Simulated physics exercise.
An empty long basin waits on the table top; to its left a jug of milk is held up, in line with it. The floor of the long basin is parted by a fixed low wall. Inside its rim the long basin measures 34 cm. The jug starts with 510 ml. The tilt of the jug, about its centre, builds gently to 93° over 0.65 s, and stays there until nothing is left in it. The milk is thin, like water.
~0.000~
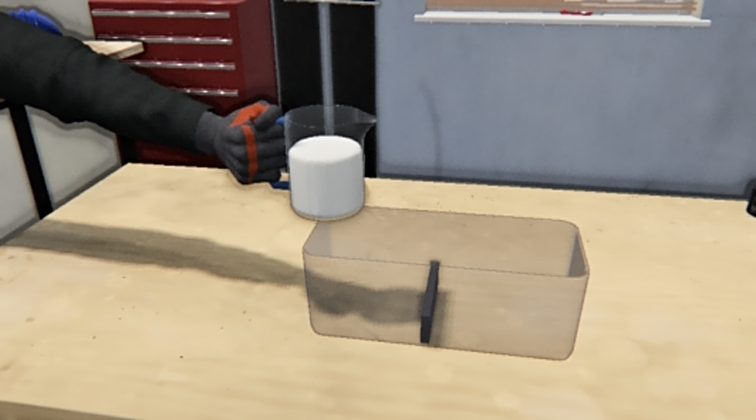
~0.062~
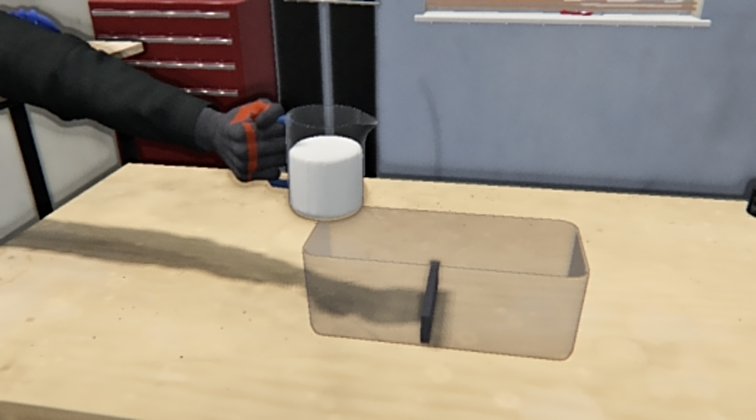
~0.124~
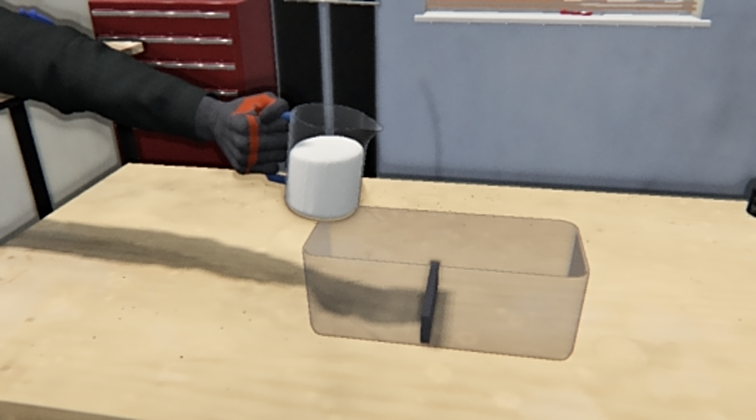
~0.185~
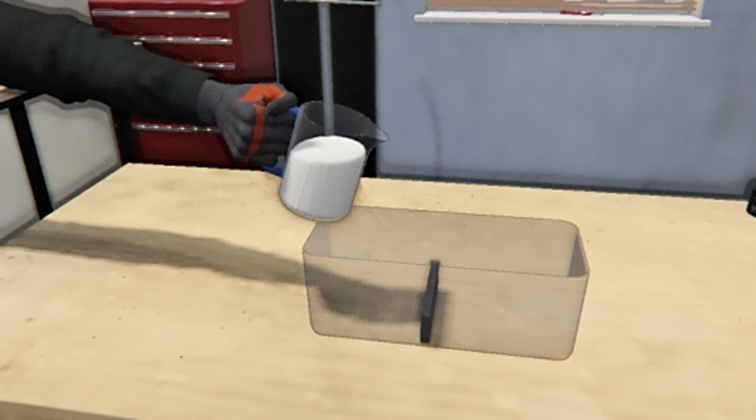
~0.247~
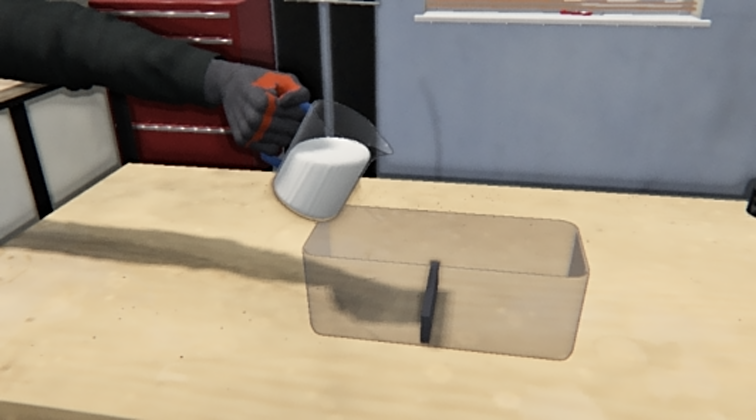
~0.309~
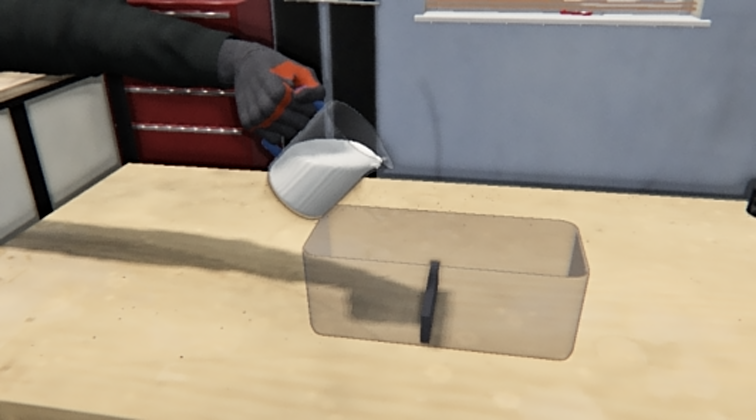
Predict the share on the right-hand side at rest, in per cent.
About 25 per cent.
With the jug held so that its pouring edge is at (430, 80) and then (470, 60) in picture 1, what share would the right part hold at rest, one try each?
First 90, then 90 per cent.
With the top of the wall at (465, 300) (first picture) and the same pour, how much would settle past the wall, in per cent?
In that case some 10 per cent.
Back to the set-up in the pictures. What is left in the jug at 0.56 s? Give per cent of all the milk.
Near 74 in a hundred.
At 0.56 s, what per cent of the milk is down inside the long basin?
Near 12 in a hundred.
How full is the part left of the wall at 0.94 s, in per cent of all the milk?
Some 56 per cent.
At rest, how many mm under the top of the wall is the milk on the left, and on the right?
Some 24 mm on the left and 38 mm on the right.
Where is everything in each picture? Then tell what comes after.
The first picture shows tilt 0°; pouring edge (378, 120); surface from (292, 145) to (361, 149); the long basin's rim runs from (315, 229) to (583, 249); the wall's top is at (431, 288).
The second picture shows tilt 2°; pouring edge (379, 122); surface from (292, 145) to (362, 149).
The third picture shows tilt 8°; pouring edge (384, 128); surface from (294, 145) to (363, 149).
The fourth picture shows tilt 17°; pouring edge (389, 138); surface from (294, 147) to (366, 151).
The fifth picture shows tilt 29°; pouring edge (394, 152); surface from (287, 155) to (371, 153).
The sixth picture shows tilt 43°; pouring edge (395, 168); surface from (280, 156) to (381, 158).
After 0.56 s the tilt is 89° and 74 per cent is still to pour, 11 is left of the wall and 0 right of it.
After 0.75 s the tilt is 93° and 34 per cent is still to pour, 42 is left of the wall and 12 right of it.
After 0.94 s the tilt is 93° and 16 per cent is still to pour, 56 is left of the wall and 24 right of it.
After 1.15 s the tilt is 93° and 8 per cent is still to pour, 67 is left of the wall and 24 right of it.
In the end 73 per cent lies left of the wall, 25 right of it and 0 outside.
